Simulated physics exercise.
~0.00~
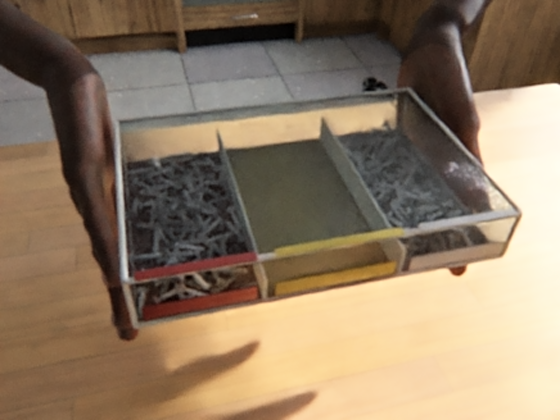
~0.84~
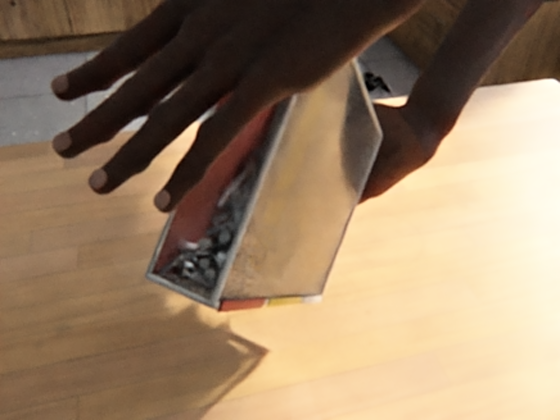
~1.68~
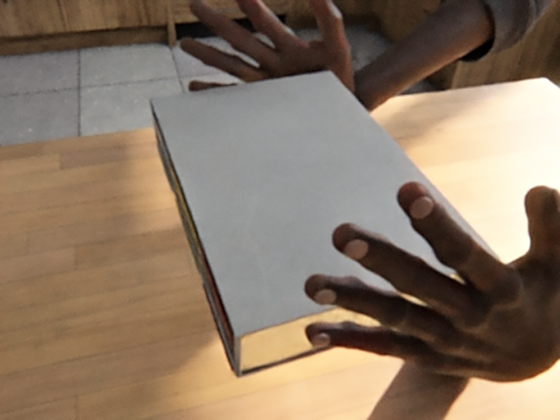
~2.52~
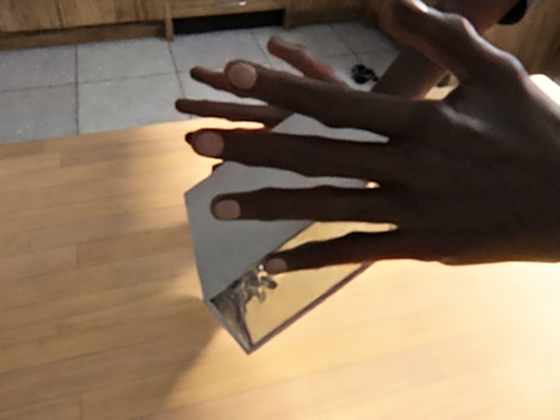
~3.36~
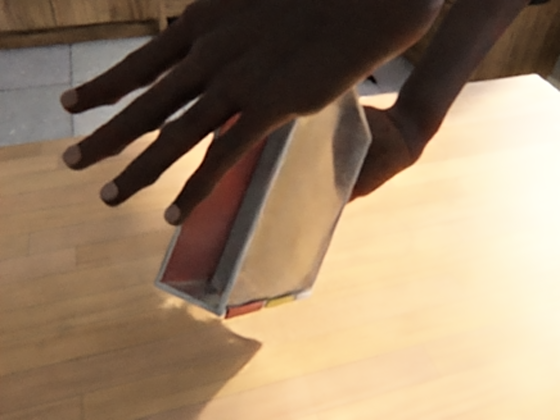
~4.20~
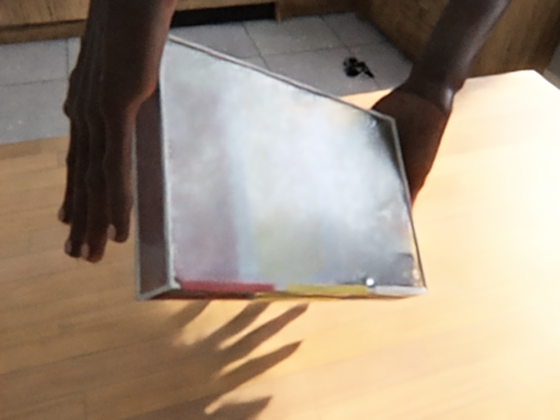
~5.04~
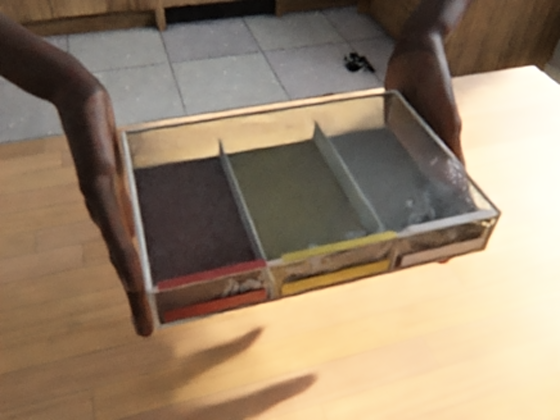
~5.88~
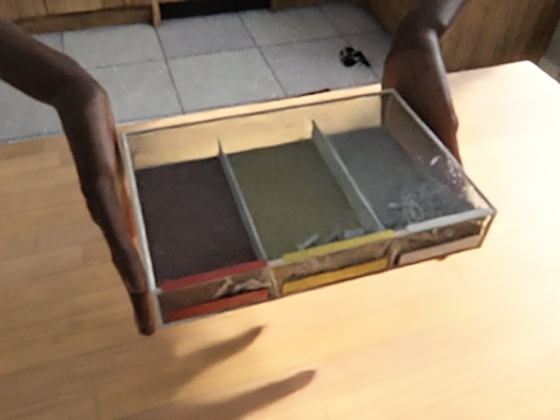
A shallow clear-lidded box, held between two hands above a pale wooden table and seen from slightly above, has red, yellow and white sections from left to right. Small grey screws fill the red and white sections, while the yellow one looks empty. The hands tip the box up on its side and over until its plain grey back faces upward. They then turn it back through its upright position to level, clear side up. At the end it is held still, most screws lying near the front of the white section, fewer in the yellow and very few in the red.
